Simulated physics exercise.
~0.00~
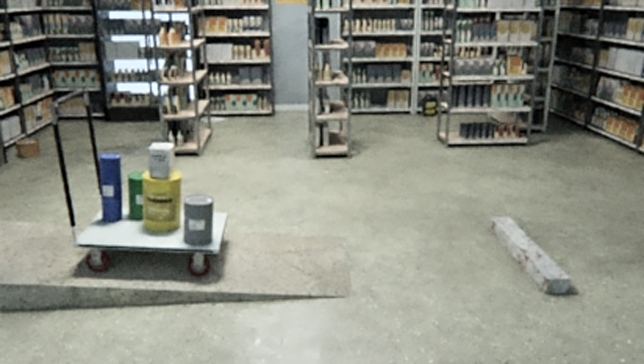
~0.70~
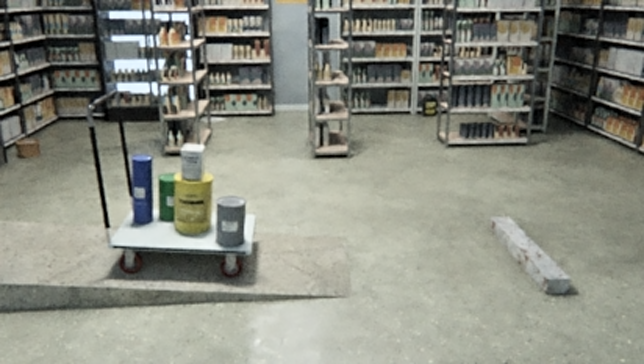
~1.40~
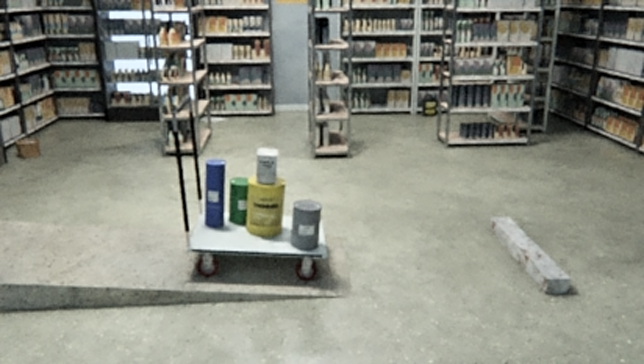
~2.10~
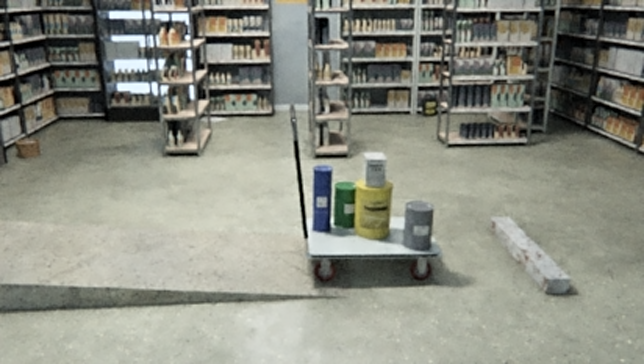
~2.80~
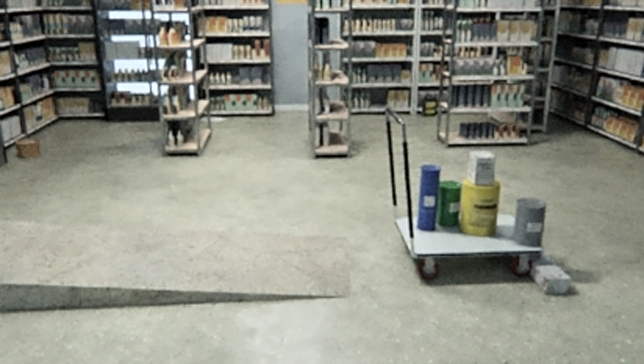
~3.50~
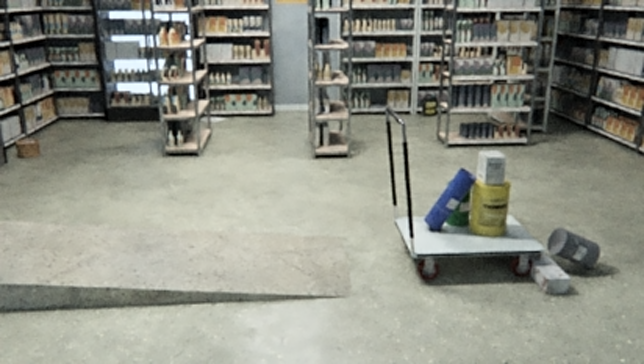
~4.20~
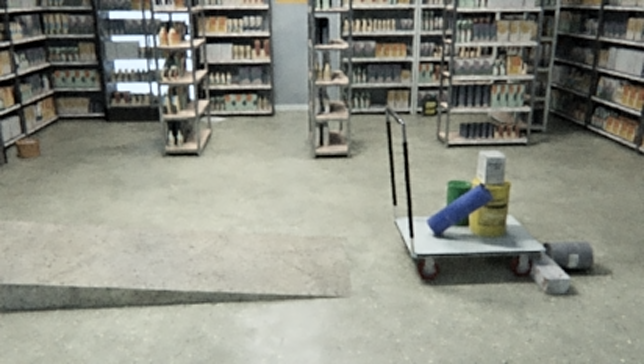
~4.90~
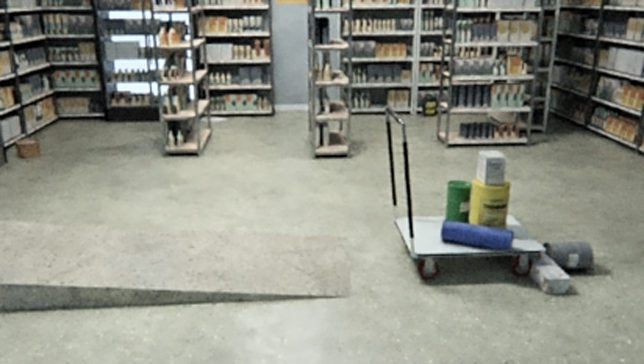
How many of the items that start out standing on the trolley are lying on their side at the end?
Two of them end on their side. The grey canister lies on the floor past the kerb, and the blue canister lies on the trolley deck.
